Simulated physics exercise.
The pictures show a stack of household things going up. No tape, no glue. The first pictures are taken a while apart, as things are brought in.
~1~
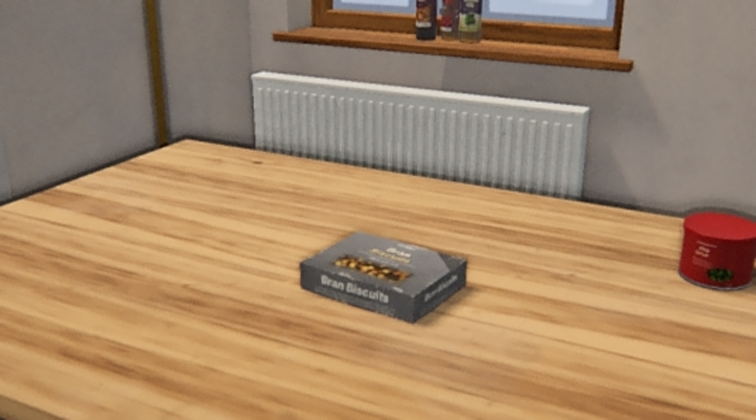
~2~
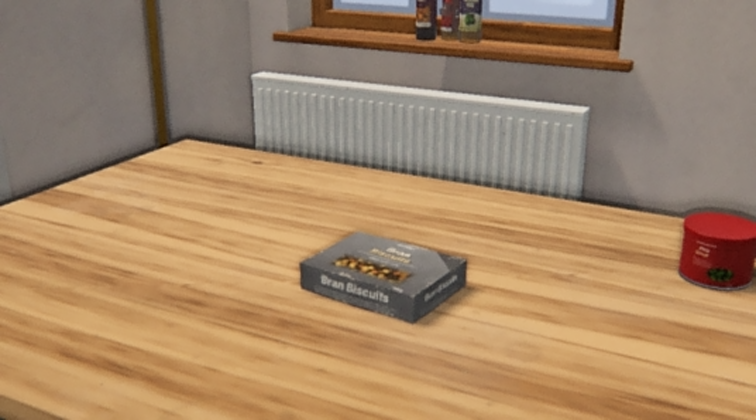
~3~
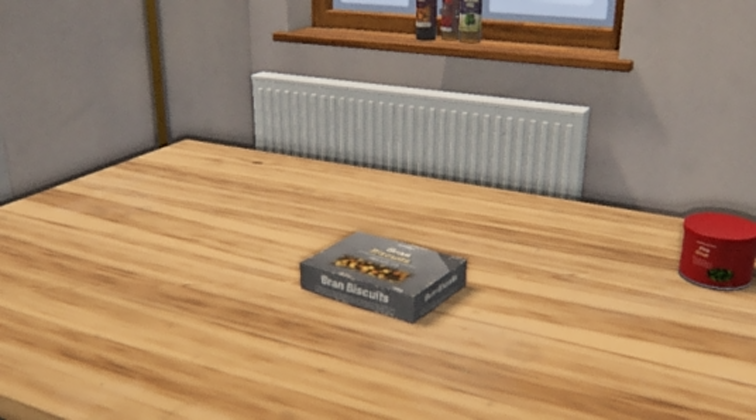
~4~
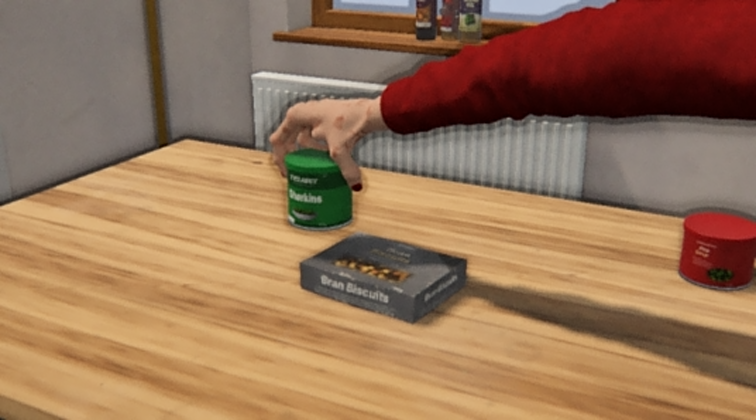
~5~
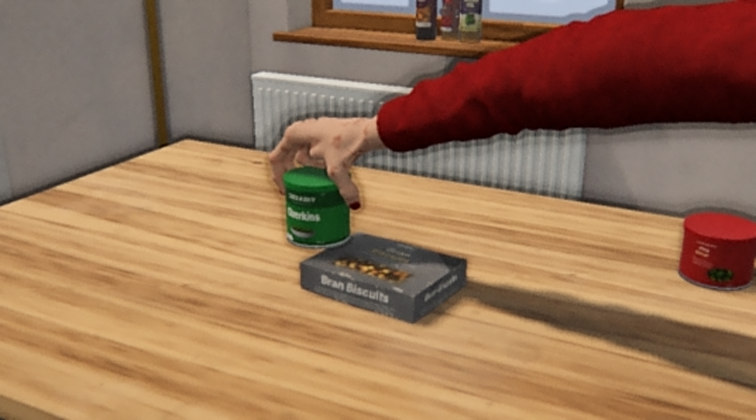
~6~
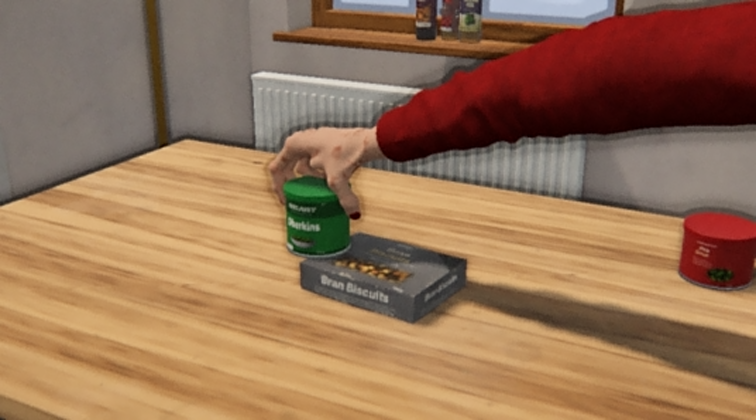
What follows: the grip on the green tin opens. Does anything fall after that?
Here the pile gives way.
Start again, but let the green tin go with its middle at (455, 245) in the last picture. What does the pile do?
Then it loses its balance.
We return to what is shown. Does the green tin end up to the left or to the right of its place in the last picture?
It goes to the left.
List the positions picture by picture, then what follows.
The last thing is not in view yet; red tub (718, 251), in the first picture.
The last thing is not in view yet; red tub (718, 251), in the second picture.
The last thing is not in view yet; red tub (718, 251), in the third picture.
Still above its spot; green tin (320, 189); red tub (718, 251), in the fourth picture.
Still above its spot; green tin (318, 206); red tub (718, 251), in the fifth picture.
In place under the hand; green tin (318, 216); red tub (718, 251), in the sixth picture.
Then, 0.30 s after the last picture, green tin tipped 45° from how it was near (301, 226).
Then, 0.40 s after the last picture, green tin now fallen.
Then, 1.70 s after the last picture, nothing new.
At rest, fallen, green tin; the other 2 in place. Seen from the same camera at the end, green tin near (271, 230). The pile loses its balance.
